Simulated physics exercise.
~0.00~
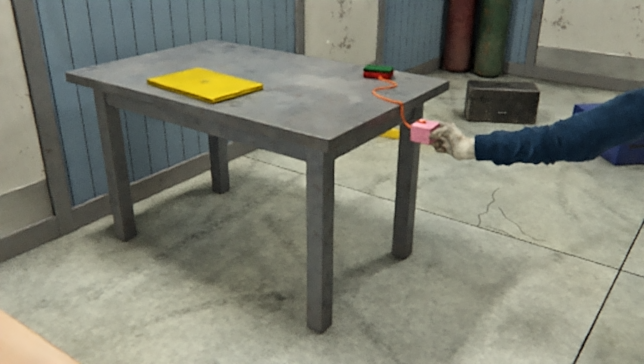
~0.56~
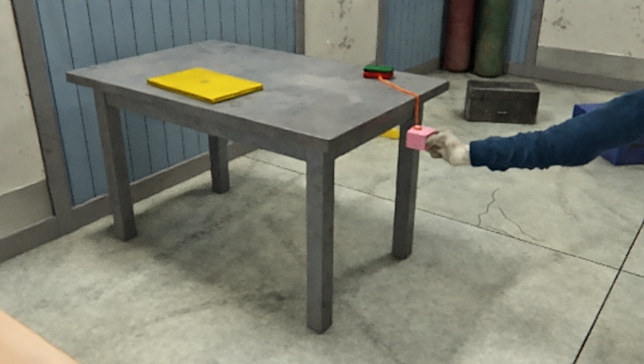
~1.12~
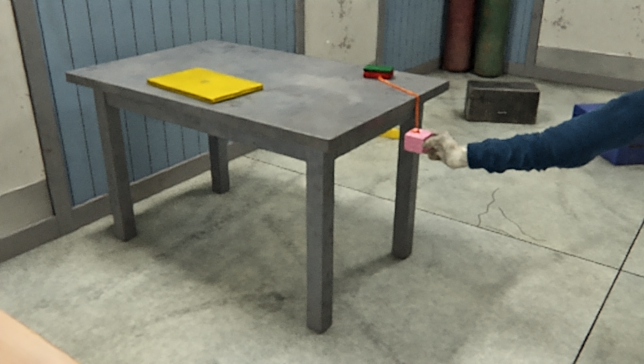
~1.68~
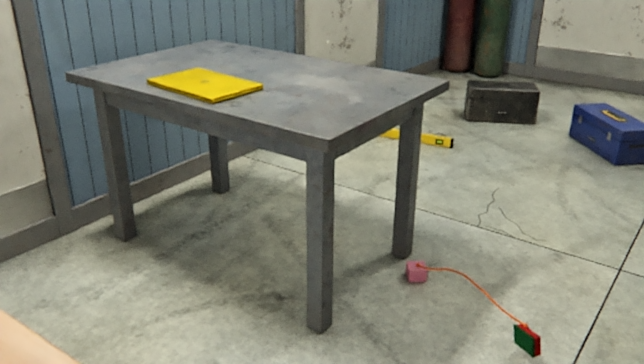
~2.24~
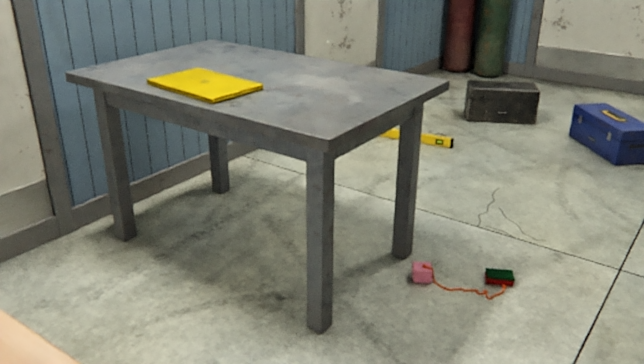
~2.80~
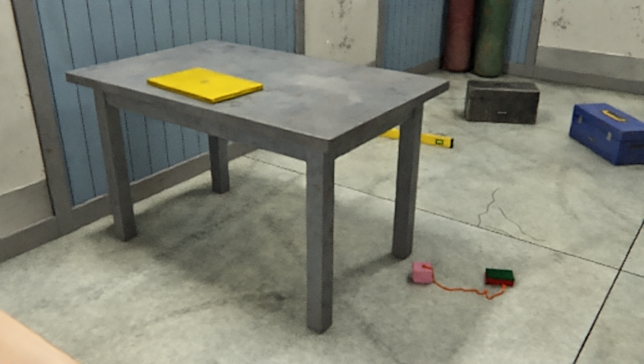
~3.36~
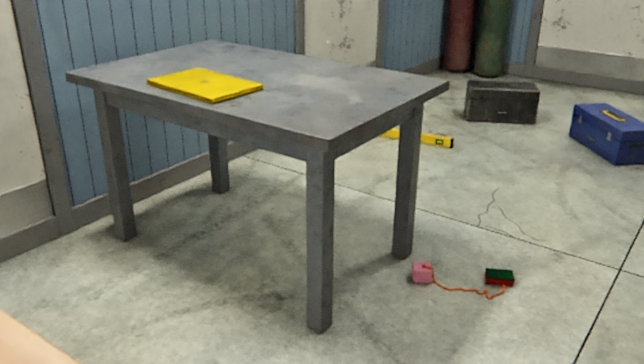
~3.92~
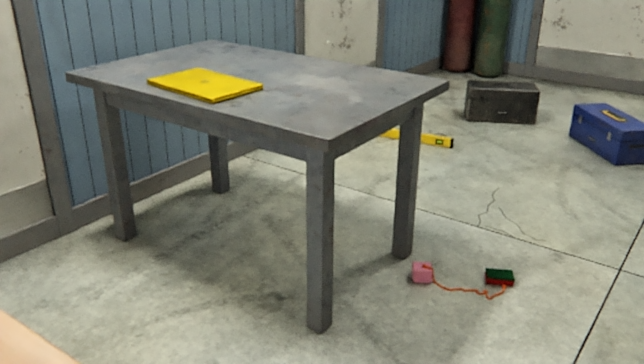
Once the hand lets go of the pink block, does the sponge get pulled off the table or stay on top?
The sponge gets pulled off the table. It follows the pink block down and ends up on the floor near it.
